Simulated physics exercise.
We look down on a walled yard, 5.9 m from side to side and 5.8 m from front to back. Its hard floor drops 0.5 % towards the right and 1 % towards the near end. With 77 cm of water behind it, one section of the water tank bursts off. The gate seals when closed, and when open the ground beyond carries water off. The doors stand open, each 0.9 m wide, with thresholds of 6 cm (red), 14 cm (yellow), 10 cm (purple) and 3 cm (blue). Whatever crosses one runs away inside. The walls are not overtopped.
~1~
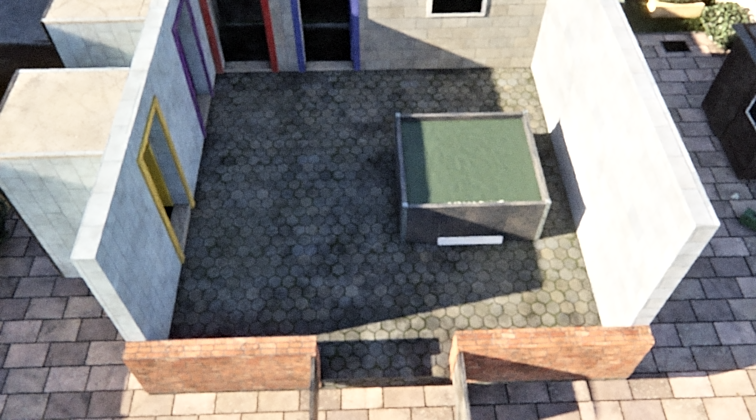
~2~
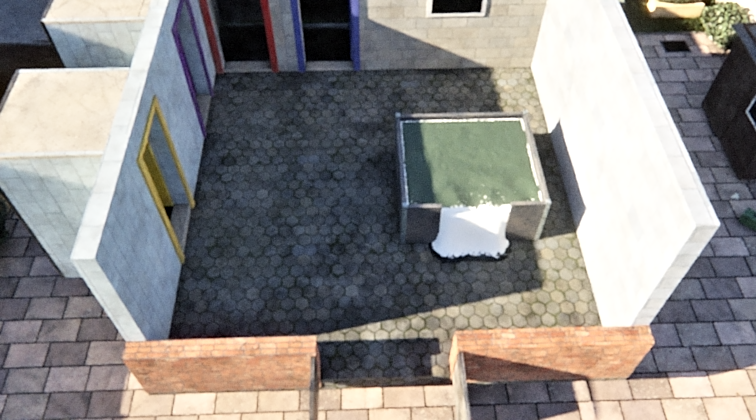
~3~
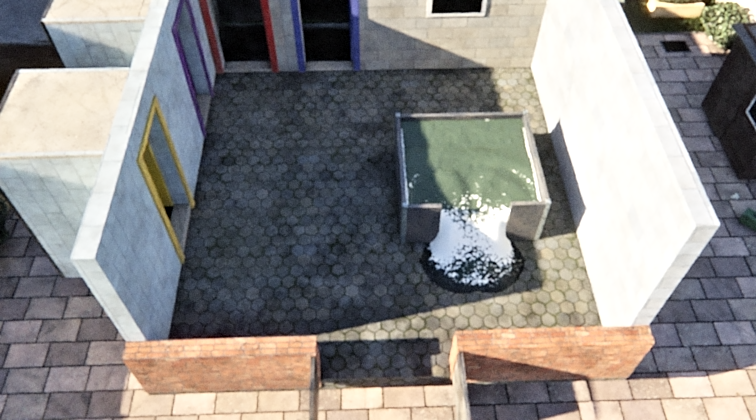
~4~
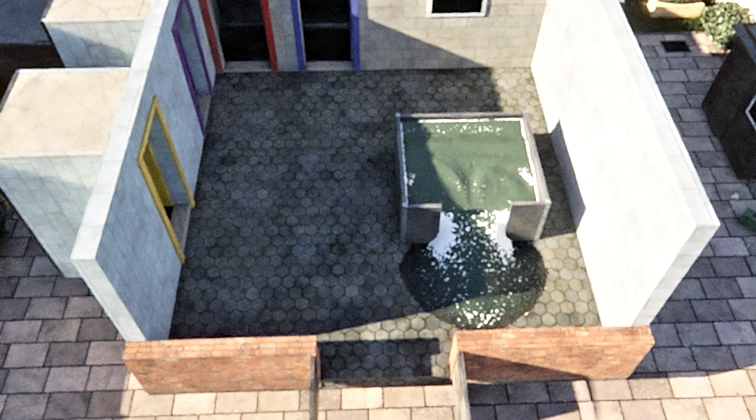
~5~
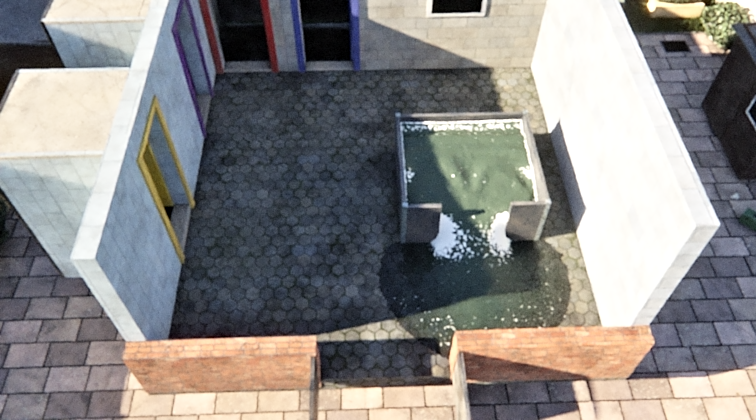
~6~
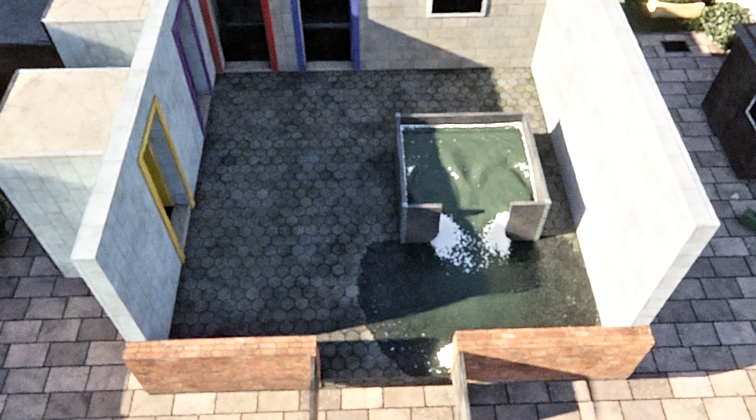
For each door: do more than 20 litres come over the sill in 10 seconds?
Within that time: At the red door it stays under the limit; at the yellow door it does not reach the limit; at the purple door it keeps below the limit; at the blue door it stays under the limit.
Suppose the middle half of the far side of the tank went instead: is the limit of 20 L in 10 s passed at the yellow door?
Then: Yellow under.
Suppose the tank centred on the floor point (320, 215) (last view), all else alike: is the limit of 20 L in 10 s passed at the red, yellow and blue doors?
Then: Red past it, yellow not over, blue not over.
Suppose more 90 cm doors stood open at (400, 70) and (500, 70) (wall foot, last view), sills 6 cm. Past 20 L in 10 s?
In turn: Below, over.
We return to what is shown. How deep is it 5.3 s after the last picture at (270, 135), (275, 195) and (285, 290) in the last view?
Roughly 0, 1 and 2 cm, in turn.
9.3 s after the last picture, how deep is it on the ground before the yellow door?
Roughly 2.5 cm deep.
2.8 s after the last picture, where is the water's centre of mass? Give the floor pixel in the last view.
Near (476, 237).
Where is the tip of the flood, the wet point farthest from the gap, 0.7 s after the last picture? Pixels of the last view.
Around (303, 362).
Then, 0.7 s after the last picture water covers 20 % of the floor and is deepest (60 cm) near (601, 353); red door not reached, yellow door not reached, purple door not reached, blue door not reached.
Then, 1.5 s after the last picture water covers 25 % of the floor and is deepest (42 cm) near (601, 353); red door not reached, yellow door not reached, purple door not reached, blue door not reached.
Then, 2.8 s after the last picture water covers 35 % of the floor and is deepest (30 cm) near (494, 356); red door not reached, yellow door not reached, purple door not reached, blue door not reached.
Then, 5.3 s after the last picture water covers 65 % of the floor and is deepest (18 cm) near (480, 357); red door not reached, yellow door 3 cm at the sill, 0 L in, purple door not reached, blue door 2 cm at the sill, 0 L in.
Then, 9.3 s after the last picture water covers 95 % of the floor and is deepest (12 cm) near (601, 353); red door 4 cm at the sill, 0 L in, yellow door 3 cm at the sill, 0 L in, purple door 6 cm at the sill, 0 L in, blue door 2 cm at the sill, 0 L in.
